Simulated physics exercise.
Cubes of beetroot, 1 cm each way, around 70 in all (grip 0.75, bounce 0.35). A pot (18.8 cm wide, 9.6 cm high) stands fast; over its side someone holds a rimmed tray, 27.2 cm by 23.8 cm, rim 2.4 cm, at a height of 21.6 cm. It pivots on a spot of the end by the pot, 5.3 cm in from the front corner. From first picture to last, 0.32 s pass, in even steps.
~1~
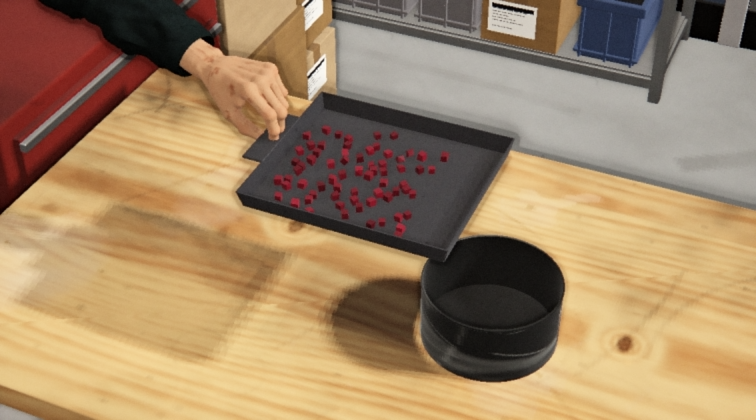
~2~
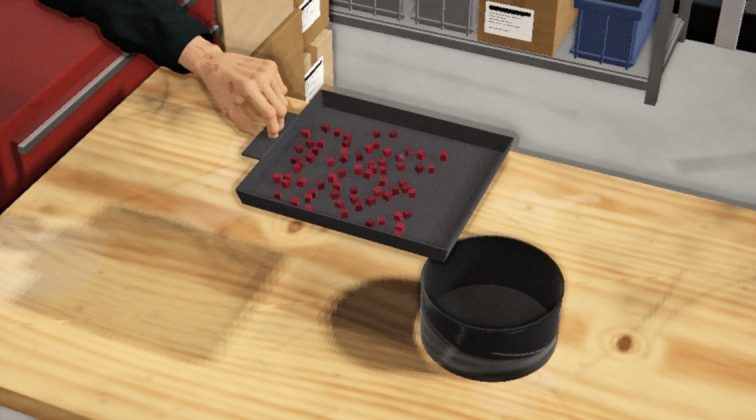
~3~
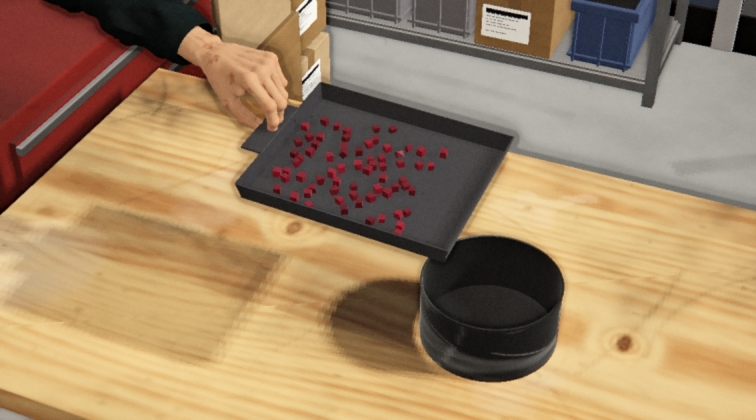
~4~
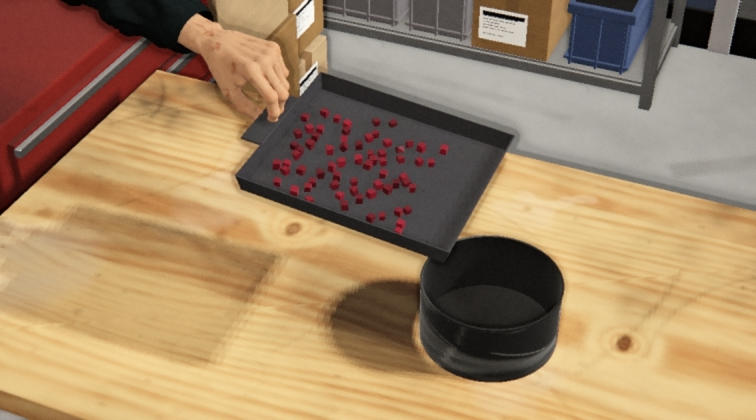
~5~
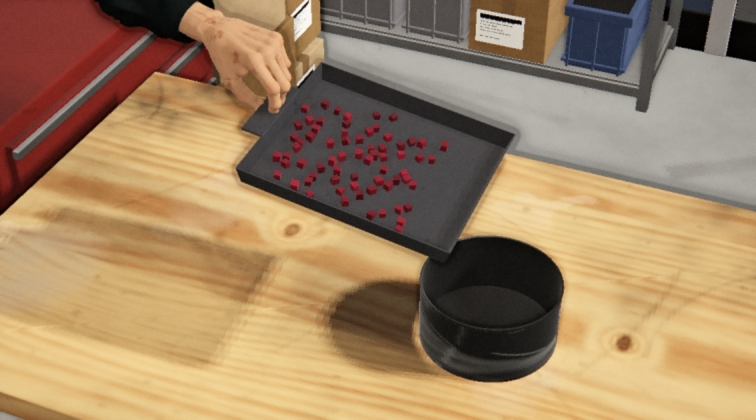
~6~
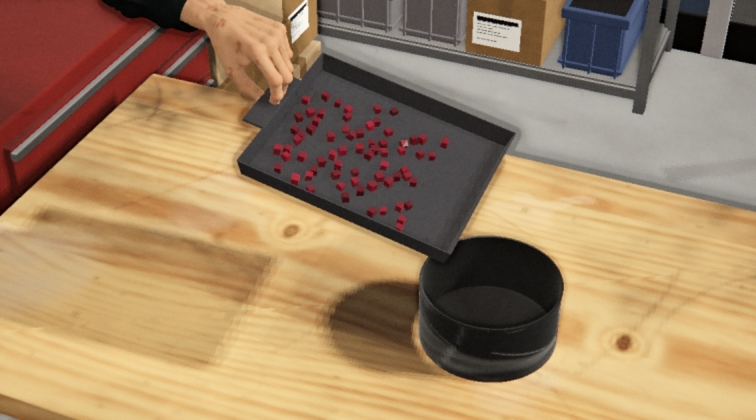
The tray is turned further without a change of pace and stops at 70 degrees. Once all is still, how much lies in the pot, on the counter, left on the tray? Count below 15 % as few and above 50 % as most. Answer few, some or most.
Pot few, counter some, tray most.
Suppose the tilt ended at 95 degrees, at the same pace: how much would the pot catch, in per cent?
In that case some 30 per cent.
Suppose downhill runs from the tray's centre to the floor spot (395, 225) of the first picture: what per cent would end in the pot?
Some 0 per cent.
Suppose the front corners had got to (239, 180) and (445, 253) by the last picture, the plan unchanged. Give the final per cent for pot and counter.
Pot 0, counter 30.
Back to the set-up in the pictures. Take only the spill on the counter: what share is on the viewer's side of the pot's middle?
Some 90 per cent.
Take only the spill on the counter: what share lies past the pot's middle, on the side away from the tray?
About 90 per cent.
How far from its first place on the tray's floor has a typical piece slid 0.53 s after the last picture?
About 6 cm.
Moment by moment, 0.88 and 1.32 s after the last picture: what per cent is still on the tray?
In turn: 70, 70.
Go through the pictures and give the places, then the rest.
The first frame shows tray tilt 0 degrees, front corners at (242, 190) and (444, 246); middle of the pieces at (359, 171); pot at (493, 280).
The second frame shows tray tilt 1 degrees, front corners at (241, 188) and (444, 246); middle of the pieces at (358, 169).
The third frame shows tray tilt 3 degrees, front corners at (241, 182) and (445, 247), lowest corner right front; middle of the pieces at (358, 165).
The fourth frame shows tray tilt 7 degrees, front corners at (242, 174) and (446, 247), lowest corner right front; middle of the pieces at (358, 159).
The fifth frame shows tray tilt 10 degrees, front corners at (242, 167) and (447, 248), lowest corner right front; middle of the pieces at (359, 154).
The sixth frame shows tray tilt 13 degrees, front corners at (243, 159) and (448, 249), lowest corner right front; middle of the pieces at (359, 149); pot at (491, 280).
Then, 0.53 s after the last picture, tilt 40 degrees; the tray holds 100 %, the pot 0 %.
Then, 0.88 s after the last picture, tilt 58 degrees; the tray holds 70 %, the pot 0 %.
Then, 1.32 s after the last picture, tilt 70 degrees; the tray holds 70 %, the pot 5 %.
In the end, pot 5 %, counter 25 %, tray 70 %.
